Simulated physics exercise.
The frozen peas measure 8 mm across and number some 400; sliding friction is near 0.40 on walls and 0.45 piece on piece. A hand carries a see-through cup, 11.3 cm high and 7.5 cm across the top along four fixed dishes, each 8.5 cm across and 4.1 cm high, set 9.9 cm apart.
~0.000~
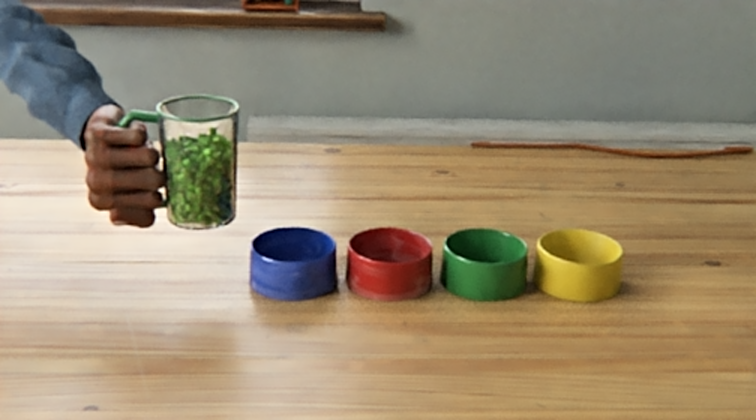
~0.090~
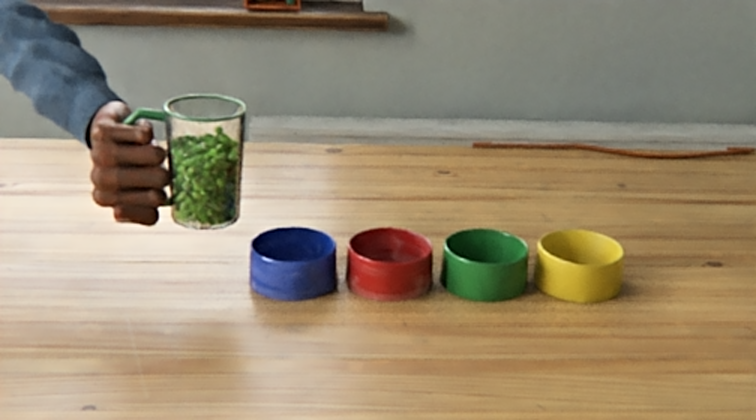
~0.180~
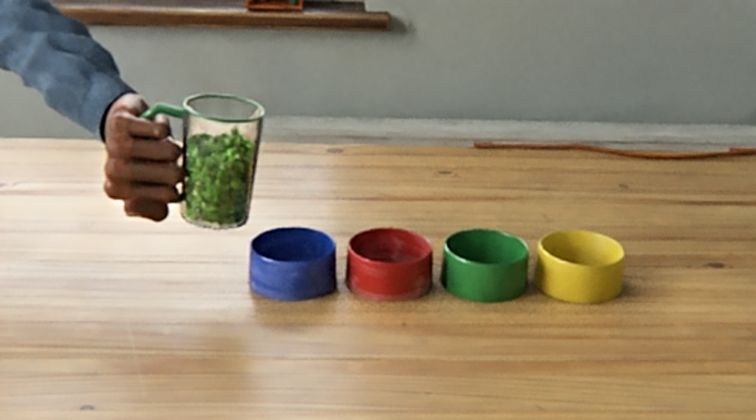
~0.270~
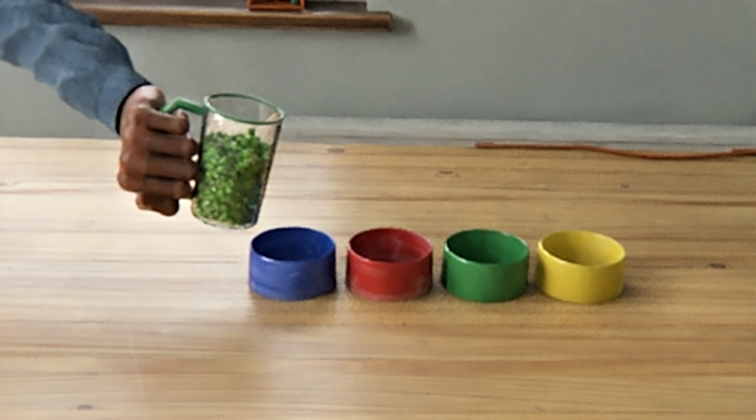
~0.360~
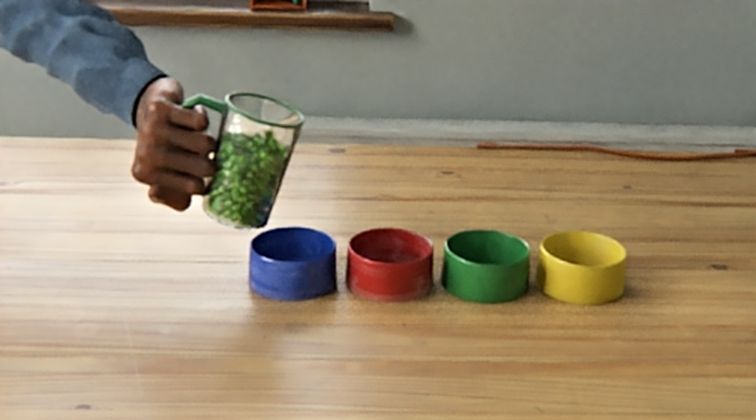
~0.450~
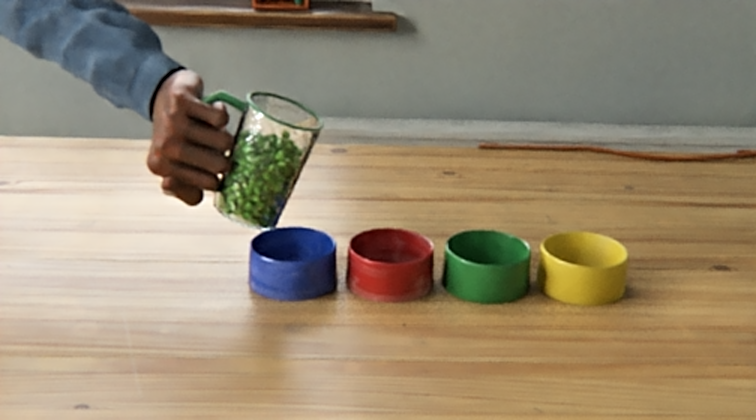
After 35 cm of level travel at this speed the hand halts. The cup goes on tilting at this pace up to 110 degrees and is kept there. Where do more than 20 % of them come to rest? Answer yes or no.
Red: No, blue: No, green: No, yellow: Yes, counter: Yes.
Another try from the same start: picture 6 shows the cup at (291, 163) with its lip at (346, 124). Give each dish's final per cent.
Red 0; blue 0; green 0; yellow 60.
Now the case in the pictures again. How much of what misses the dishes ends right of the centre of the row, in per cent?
About 100 per cent.
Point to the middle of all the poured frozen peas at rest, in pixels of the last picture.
Near (608, 277).
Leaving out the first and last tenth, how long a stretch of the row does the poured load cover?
About 18 cm.
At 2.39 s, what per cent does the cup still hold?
About 30 per cent.
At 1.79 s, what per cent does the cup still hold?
Some 100 per cent of the load.
Then, at 1.26 s, tilt 63 degrees; cup holds 100 %.
Then, at 1.79 s, tilt 91 degrees; cup holds 100 %.
After 2.39 s, tilt 110 degrees; cup holds 30 %, yellow 45 %.
In the end, at 3.4 s, red 0 %, blue 0 %, green 0 %, yellow 55 %, counter 45 %.
